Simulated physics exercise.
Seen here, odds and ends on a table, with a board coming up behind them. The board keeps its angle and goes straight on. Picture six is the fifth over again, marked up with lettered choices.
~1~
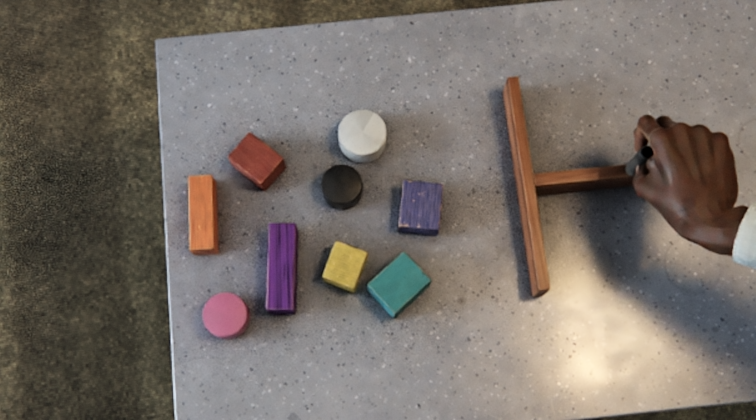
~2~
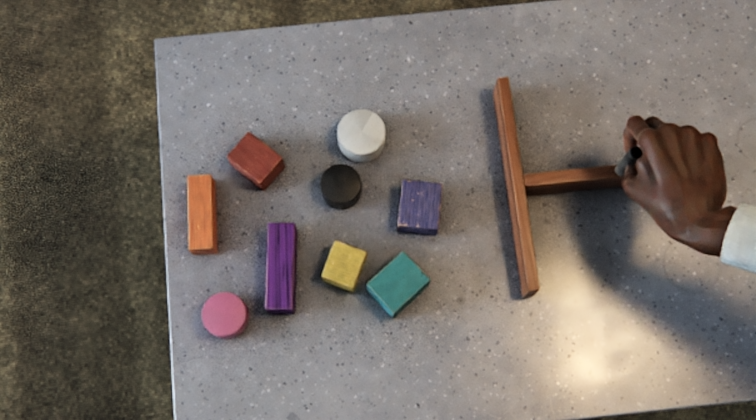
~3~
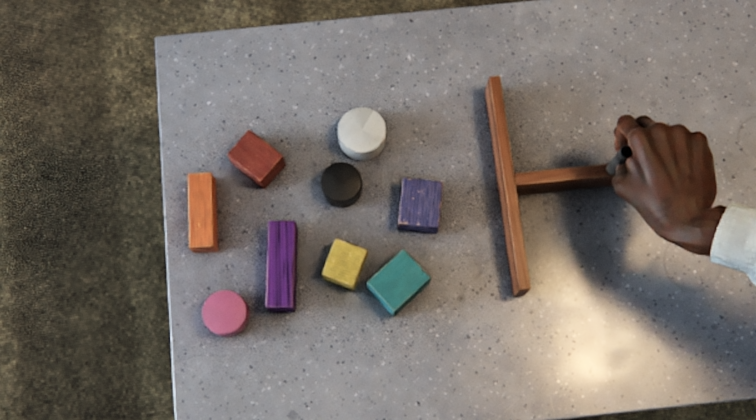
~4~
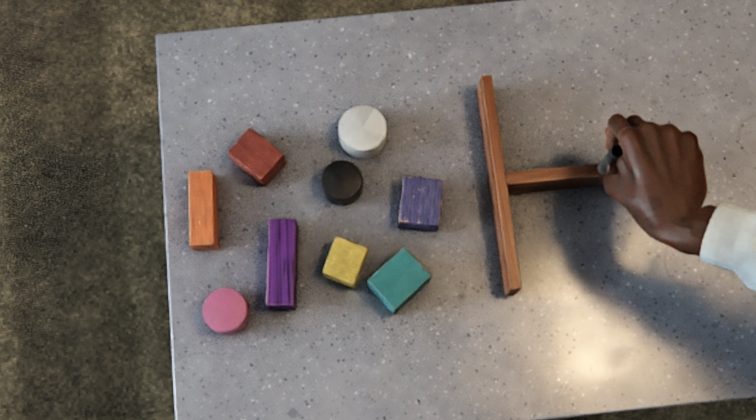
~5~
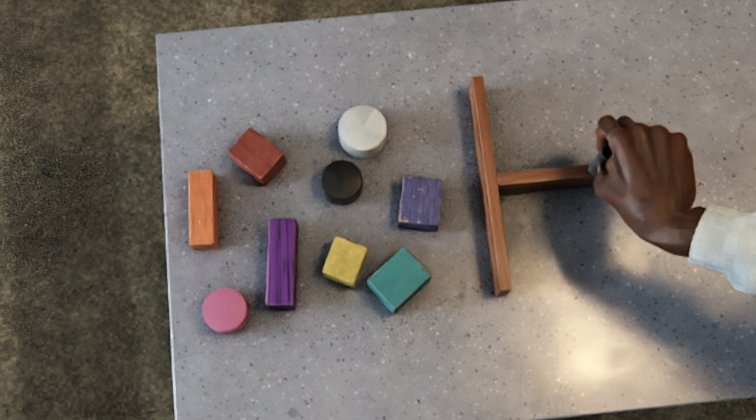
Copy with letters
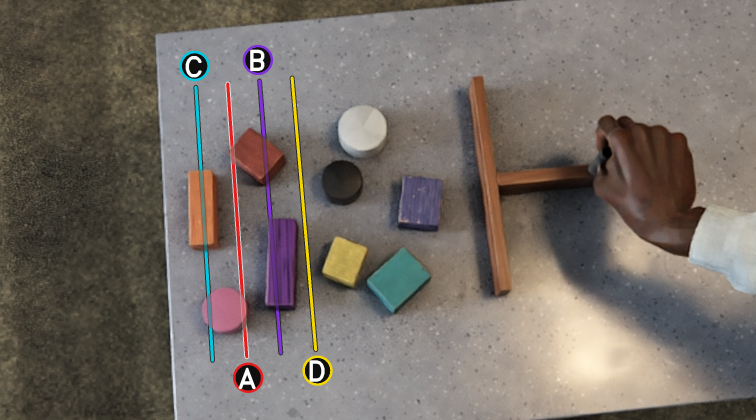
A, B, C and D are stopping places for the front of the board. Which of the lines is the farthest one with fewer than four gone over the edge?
Up to line A.
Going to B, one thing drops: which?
The pink tin goes over.
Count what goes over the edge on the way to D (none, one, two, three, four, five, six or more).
The count is none.
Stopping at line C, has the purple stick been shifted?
Yes.
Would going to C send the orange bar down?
Yes.
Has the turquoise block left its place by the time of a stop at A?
Yes.
On the marked copy, A at (237, 216); B at (270, 212); C at (204, 219); D at (303, 209).
Following A. Soon after the start, board (400, 189); turquoise block (371, 287); yellow block (341, 262).
Later, board (307, 198); pink tin (198, 320); orange bar (194, 211).
In the end, board (237, 205); purple stick over the edge; orange bar over the edge; three fallen.
As for the rest, B is within the limit but short; C drops five; D is within the limit but short.
